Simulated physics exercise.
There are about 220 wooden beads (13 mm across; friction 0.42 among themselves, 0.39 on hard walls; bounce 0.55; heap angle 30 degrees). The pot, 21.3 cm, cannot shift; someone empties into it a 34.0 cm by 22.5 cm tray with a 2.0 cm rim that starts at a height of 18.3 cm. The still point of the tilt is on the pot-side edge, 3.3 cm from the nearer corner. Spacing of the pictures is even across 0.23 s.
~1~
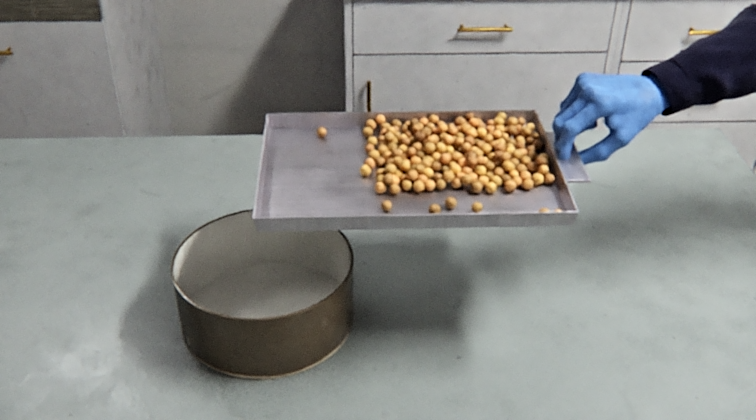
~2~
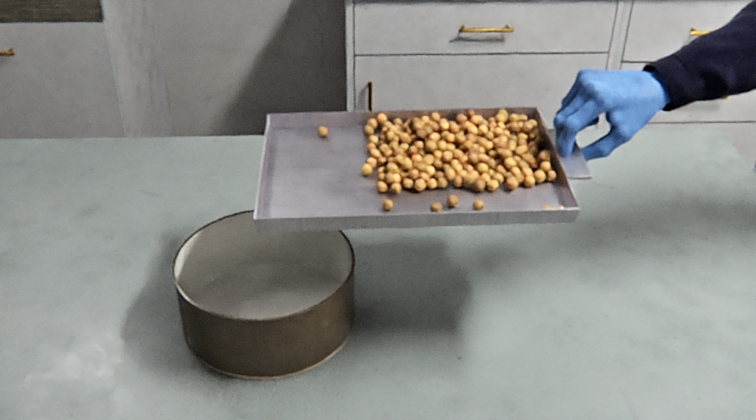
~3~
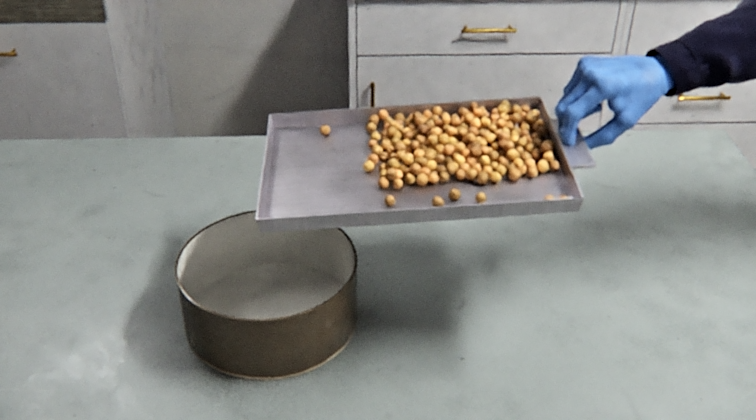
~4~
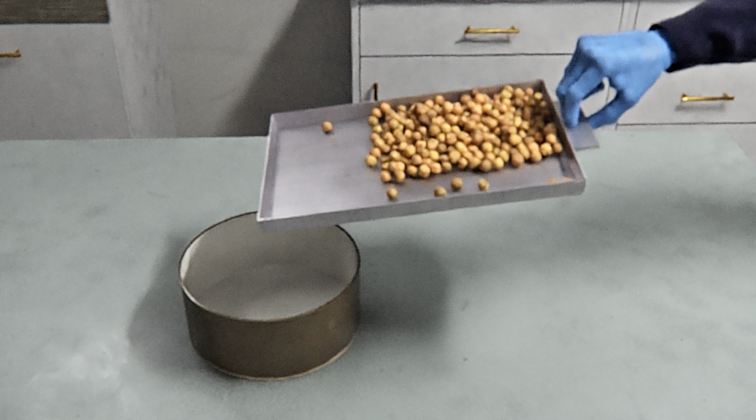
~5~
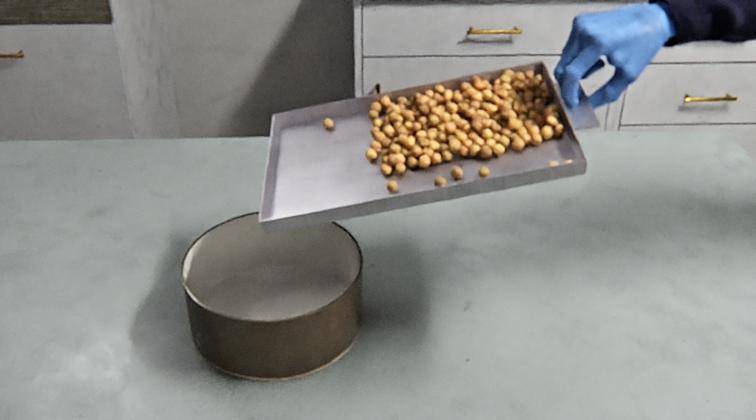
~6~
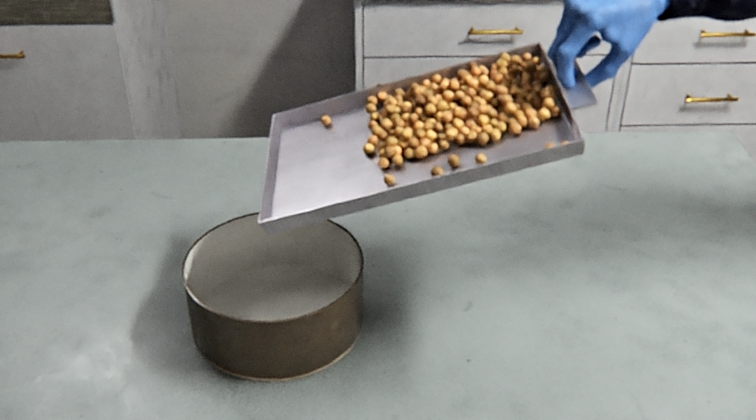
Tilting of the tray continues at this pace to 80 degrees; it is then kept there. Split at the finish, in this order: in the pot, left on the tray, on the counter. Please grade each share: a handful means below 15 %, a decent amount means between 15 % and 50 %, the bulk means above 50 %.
Pot: A decent amount, tray: A decent amount, counter: A decent amount.
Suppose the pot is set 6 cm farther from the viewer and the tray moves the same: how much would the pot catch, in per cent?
Then close to 30 per cent.
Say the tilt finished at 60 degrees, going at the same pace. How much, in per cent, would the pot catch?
Then about 25 per cent.
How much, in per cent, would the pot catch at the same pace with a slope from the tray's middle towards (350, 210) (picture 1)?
That would be close to 30 per cent.
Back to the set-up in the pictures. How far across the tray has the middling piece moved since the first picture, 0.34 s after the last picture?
Displacement on the tray: About 12 cm.
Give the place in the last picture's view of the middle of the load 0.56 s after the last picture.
(255, 168), roughly.
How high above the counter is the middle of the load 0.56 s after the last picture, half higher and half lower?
Roughly 20 centimetres.
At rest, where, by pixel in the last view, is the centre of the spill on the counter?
Around (107, 292).
Then, 0.34 s after the last picture, tilt 48 degrees; the tray holds 100 %, the pot 0 %.
Then, 0.56 s after the last picture, tilt 68 degrees; the tray holds 65 %, the pot 5 %.
Then, 0.90 s after the last picture, tilt 80 degrees; the tray holds 35 %, the pot 25 %.
In the end, pot 30 %, tray 30 %, counter 40 %.
